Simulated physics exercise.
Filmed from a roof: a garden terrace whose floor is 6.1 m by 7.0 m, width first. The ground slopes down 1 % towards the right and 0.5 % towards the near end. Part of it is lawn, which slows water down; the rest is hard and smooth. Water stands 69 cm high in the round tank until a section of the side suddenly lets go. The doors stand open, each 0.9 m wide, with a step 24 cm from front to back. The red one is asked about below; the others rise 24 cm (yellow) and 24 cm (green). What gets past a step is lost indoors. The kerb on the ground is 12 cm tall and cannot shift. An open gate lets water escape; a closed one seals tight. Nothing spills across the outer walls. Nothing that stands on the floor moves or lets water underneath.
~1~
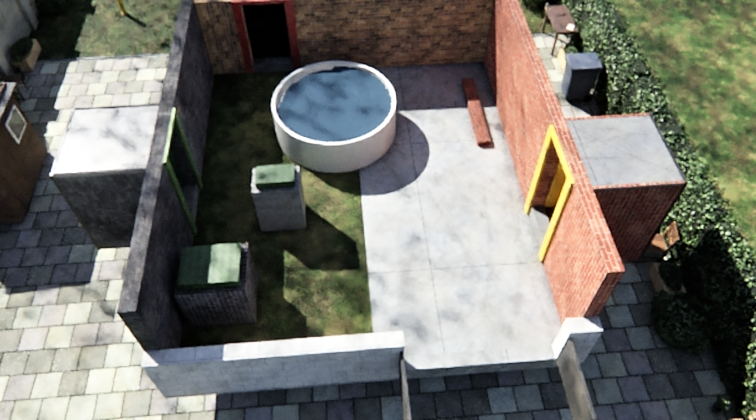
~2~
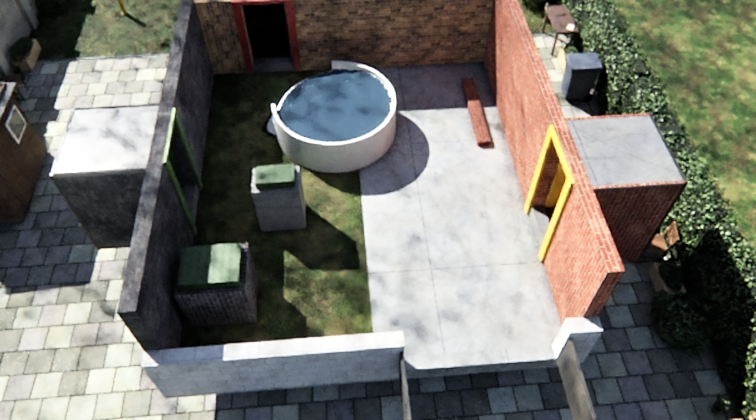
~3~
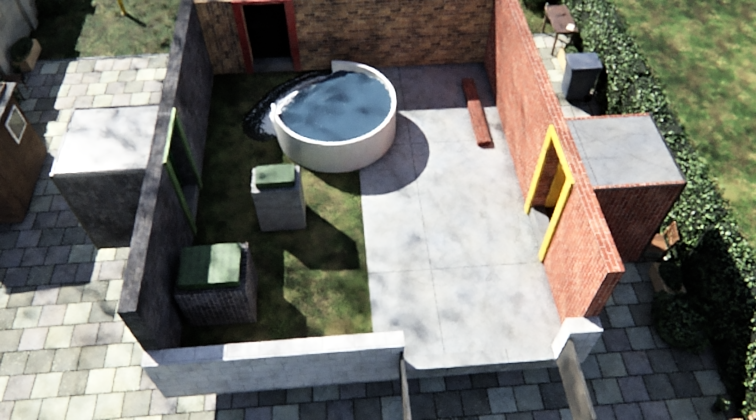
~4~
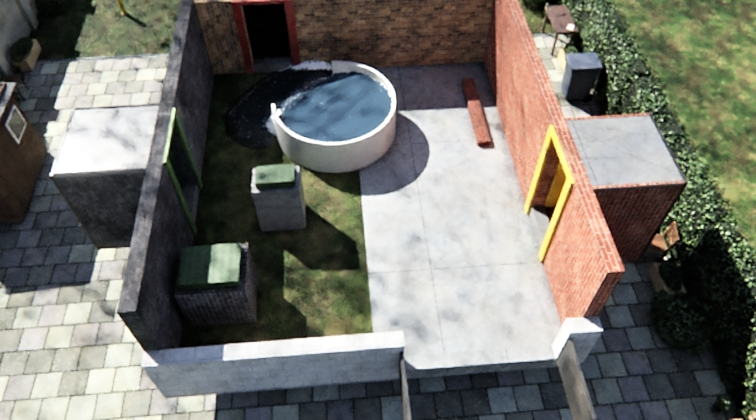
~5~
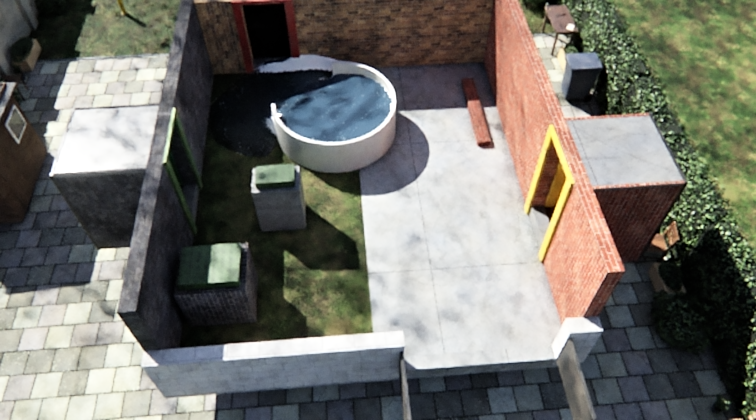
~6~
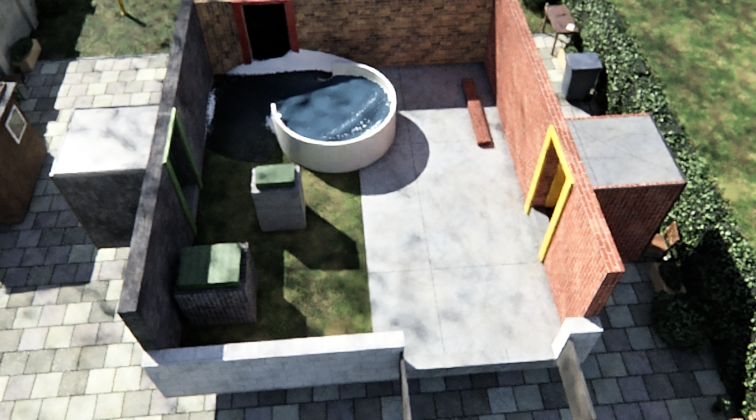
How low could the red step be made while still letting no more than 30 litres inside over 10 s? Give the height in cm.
Some 34 cm above the ground.
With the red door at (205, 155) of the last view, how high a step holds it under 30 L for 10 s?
About 11.0 cm.
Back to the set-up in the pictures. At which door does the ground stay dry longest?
Last comes the yellow one.
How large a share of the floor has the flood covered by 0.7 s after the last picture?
About 20 per cent.
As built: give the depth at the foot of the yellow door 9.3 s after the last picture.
About 9.0 cm.
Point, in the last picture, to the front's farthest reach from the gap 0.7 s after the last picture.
Near (423, 69).
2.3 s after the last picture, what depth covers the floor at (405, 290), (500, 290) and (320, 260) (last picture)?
Roughly 0, 0 and 0 cm, in turn.
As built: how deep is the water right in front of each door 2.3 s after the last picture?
In cm: Red 29, yellow 0, green 11.
Then, 0.7 s after the last picture water covers 20 % of the floor, deepest (60 cm) near (222, 78); 39 cm at the red door, 29 litres in over its 21 cm step.
Then, 2.3 s after the last picture water covers 35 % of the floor; 29 cm at the red door, 158 litres in over its 21 cm step.
Then, 9.3 s after the last picture water covers 95 % of the floor, deepest (12 cm) near (558, 344); 9 cm at the red door, 173 litres in over its 21 cm step.
At the red door as built, the water peaked near 43 cm, by the last picture.
With a step of 29.5 cm, 65 litres would have come in within the 10 s; with 40 cm, 5 litres. So under 30 litres takes about 34 cm.
